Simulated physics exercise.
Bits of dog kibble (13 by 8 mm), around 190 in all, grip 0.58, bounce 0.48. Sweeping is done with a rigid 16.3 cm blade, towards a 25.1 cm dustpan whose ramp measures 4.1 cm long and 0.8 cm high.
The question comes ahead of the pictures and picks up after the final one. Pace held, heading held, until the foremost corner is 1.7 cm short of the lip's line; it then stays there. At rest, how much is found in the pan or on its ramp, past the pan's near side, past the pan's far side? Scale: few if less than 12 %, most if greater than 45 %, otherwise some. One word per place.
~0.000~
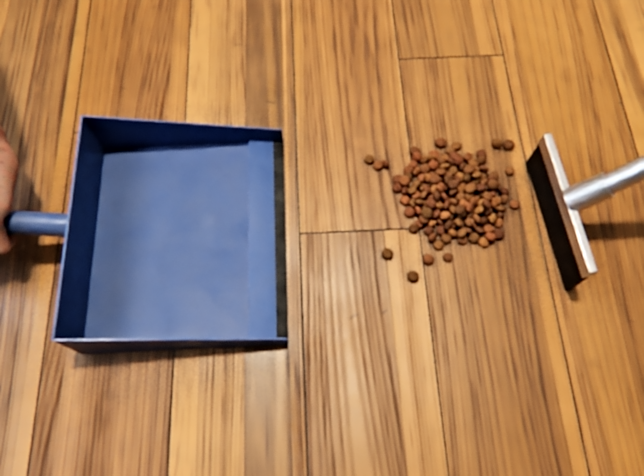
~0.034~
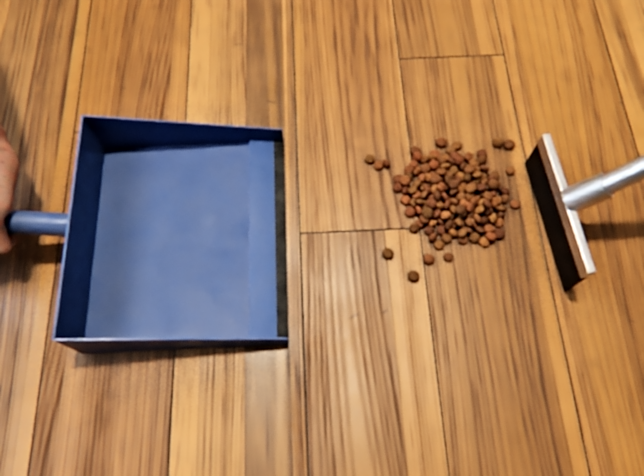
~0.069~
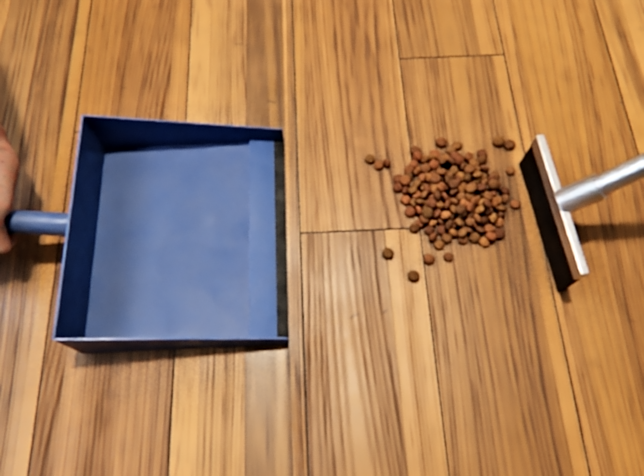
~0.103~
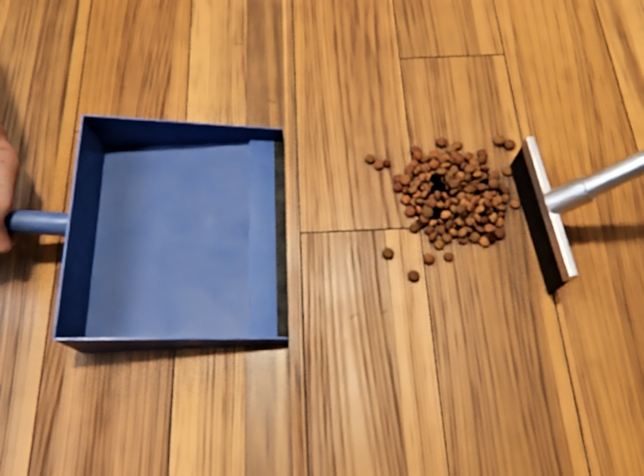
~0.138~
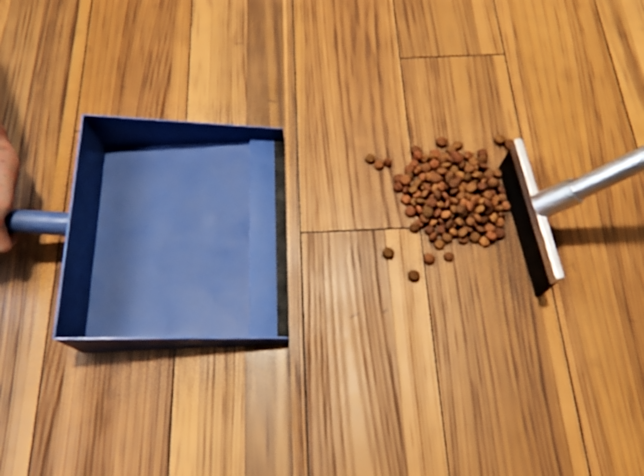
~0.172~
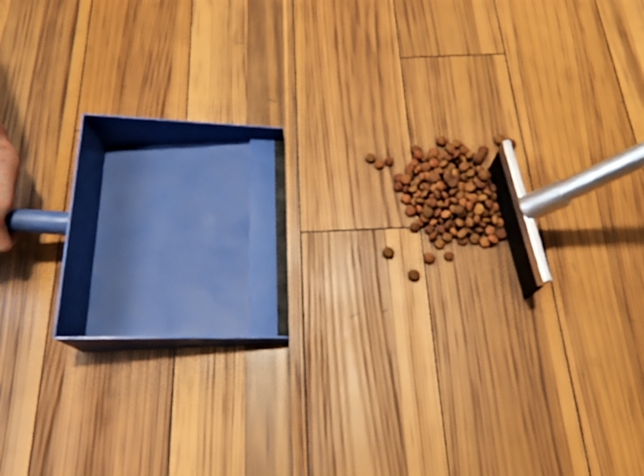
Pan - some; near side - few; far side - few.
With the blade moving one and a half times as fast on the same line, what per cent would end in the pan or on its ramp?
I'd put it at roughly 35 per cent.
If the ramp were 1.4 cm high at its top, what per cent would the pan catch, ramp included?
Close to 30 per cent then.
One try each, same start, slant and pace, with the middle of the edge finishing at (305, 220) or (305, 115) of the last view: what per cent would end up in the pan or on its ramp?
Close to 40 and 5 in a hundred, in that order.
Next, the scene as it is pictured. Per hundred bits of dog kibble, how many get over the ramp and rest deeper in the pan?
I'd put it near 5 per cent.
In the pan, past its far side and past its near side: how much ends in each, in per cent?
The pan ends at 35 per cent, the near side at 0 per cent and the far side at 0 per cent.
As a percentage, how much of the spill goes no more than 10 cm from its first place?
Roughly 30 in a hundred.
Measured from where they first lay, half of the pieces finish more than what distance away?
Around 20 centimetres.
Then, at 0.45 s, middle of the blade 14 cm from the lip; 0 % over the lip, far side 0 %, near side 0 %.
Then, at 0.64 s, middle of the blade 7 cm from the lip; 0 % over the lip, far side 0 %, near side 0 %.
After 0.95 s, middle of the blade 2 cm from the lip; 35 % over the lip, far side 0 %, near side 0 %.
In the end, at 1.3 s, pan 35 %, near side 0 %, far side 0 %, in front of the lip or behind the blade 65 %.
